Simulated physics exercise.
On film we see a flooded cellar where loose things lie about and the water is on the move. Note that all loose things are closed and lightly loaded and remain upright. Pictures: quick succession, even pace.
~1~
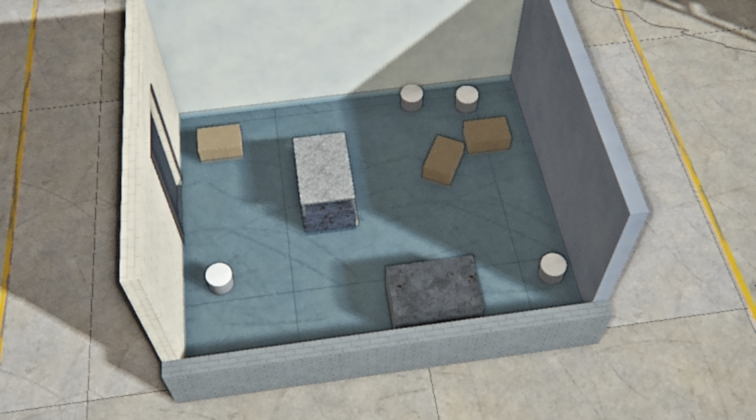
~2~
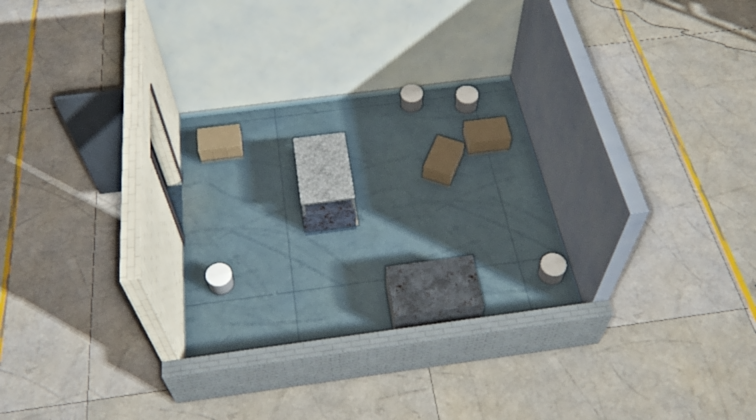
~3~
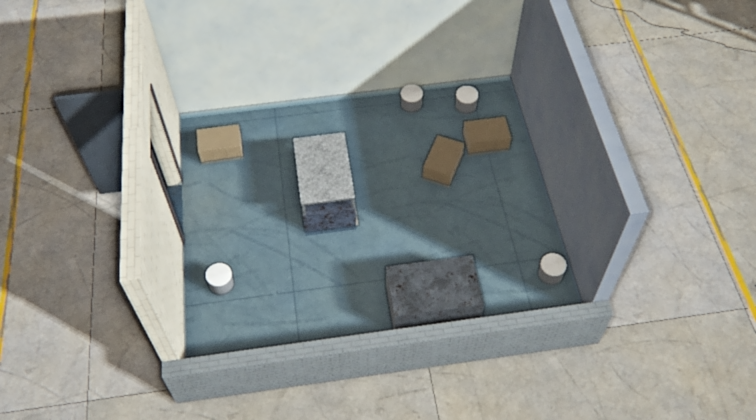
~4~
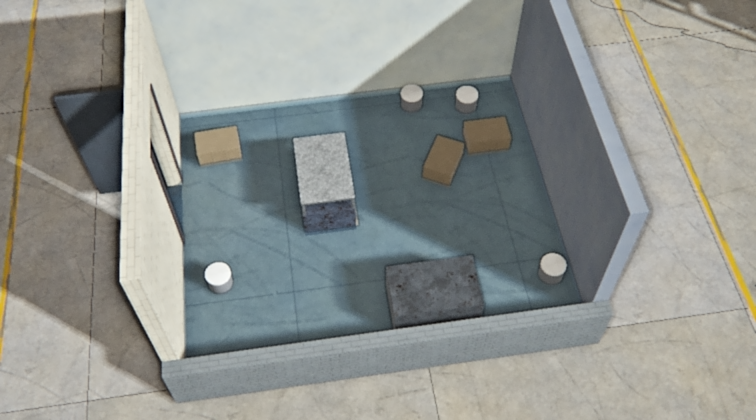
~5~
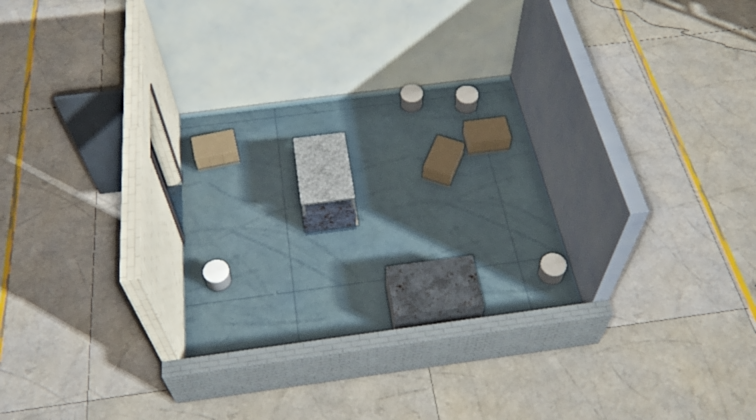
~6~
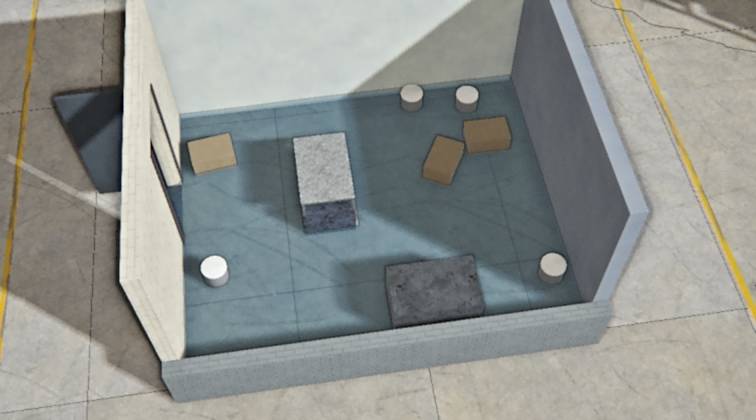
A panel appears outside the left wall, then a crate and a pail drift slightly.
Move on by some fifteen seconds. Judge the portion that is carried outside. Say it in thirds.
Short of a third.
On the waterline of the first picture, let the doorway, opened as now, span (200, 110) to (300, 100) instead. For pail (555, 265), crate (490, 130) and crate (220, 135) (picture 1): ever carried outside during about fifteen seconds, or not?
Taking them in turn, the first is held back, the second is held back and the third is flushed away.
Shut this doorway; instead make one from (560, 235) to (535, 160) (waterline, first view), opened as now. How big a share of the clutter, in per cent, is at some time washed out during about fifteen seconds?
Roughly 60 in a hundred.
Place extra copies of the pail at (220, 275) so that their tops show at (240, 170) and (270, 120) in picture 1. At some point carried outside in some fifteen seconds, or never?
First lost, then lost.
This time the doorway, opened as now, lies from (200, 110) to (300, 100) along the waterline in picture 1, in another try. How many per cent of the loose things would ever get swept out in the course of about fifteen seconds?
About 30 %.
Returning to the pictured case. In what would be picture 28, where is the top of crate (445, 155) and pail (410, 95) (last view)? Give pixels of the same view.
Estimated: (411, 158); (359, 97).
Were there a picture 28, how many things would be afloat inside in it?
It adds up to 5.
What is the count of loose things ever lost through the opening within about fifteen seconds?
Tally: 2.
A moment on, 0 of 7 are out; 7 afloat.
Next, 2 of 7 are out; 5 afloat.
Later, 2 of 7 are out; 5 afloat.
In the end, 2 of 7 are out; 5 afloat.
